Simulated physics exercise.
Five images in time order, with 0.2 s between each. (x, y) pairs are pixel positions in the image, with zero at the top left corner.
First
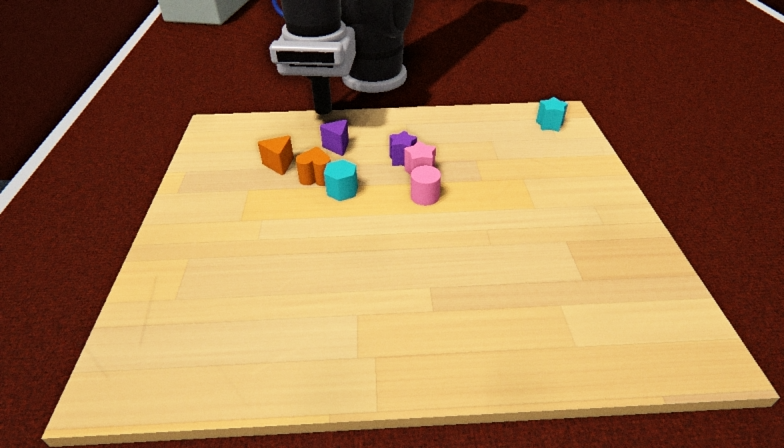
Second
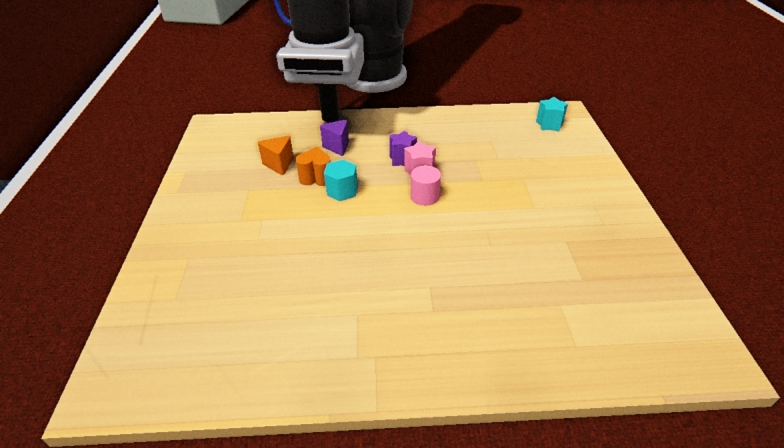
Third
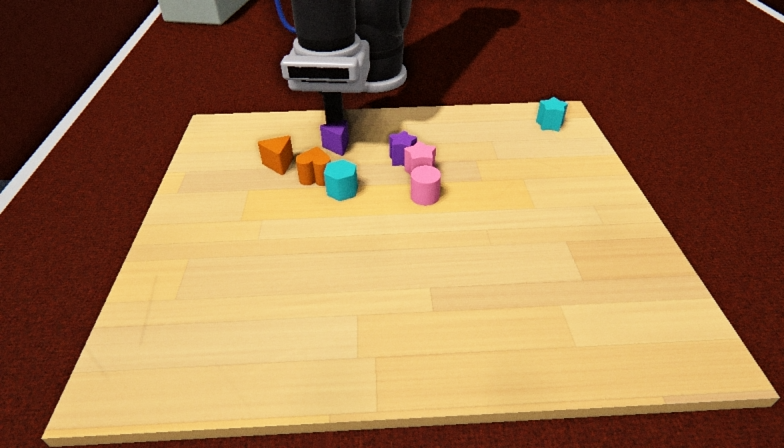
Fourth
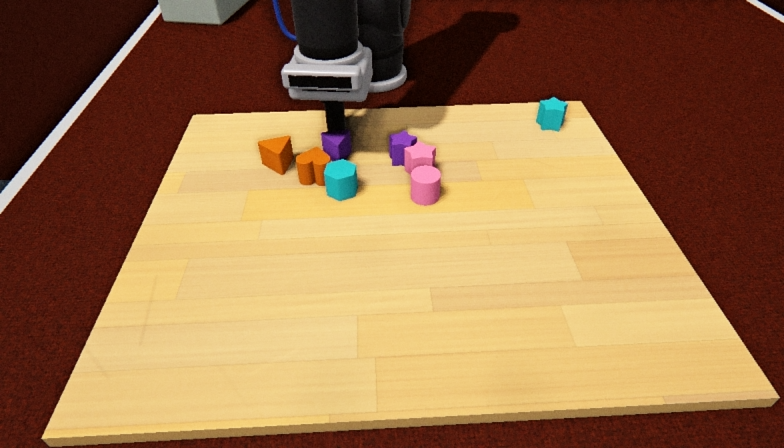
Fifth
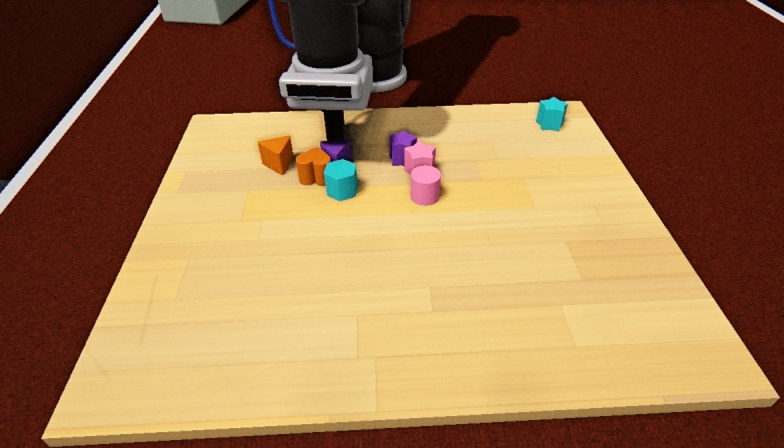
On a wooden board, a robot arm pushes a purple block slightly toward the viewer.
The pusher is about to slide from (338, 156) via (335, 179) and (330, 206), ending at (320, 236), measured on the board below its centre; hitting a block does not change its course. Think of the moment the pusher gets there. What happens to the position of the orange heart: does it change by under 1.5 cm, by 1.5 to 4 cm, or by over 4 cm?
The move is medium, 1.5 to 4 cm.
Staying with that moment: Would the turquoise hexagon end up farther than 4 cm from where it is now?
Yes, that is how it ends up.
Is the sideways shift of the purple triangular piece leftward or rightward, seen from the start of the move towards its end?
Facing from start to end, it will go to the right.
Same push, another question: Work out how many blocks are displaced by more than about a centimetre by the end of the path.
Three or more blocks move more than 1 cm.
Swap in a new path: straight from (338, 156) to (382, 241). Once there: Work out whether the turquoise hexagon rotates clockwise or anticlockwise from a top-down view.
From above, it turns counterclockwise.
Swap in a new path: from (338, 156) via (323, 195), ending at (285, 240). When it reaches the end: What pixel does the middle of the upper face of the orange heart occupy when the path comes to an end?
My prediction: (293, 170).
What follows on the original path. One third of the way, pusher (334, 168); orange heart (303, 166), turned 40° clockwise; purple triangular piece (325, 170), turned 40° clockwise; turquoise hexagon (340, 181), turned 65° anticlockwise.
Two thirds of the way, pusher (328, 195); orange heart (300, 167), turned 50° clockwise; purple triangular piece (312, 197); turquoise hexagon (343, 200), turned 105° anticlockwise.
At the end, pusher (318, 223); orange triangular piece still; orange heart (300, 167), turned 50° clockwise; purple triangular piece (294, 220), turned 75° clockwise; turquoise hexagon (346, 212), turned 175° anticlockwise.
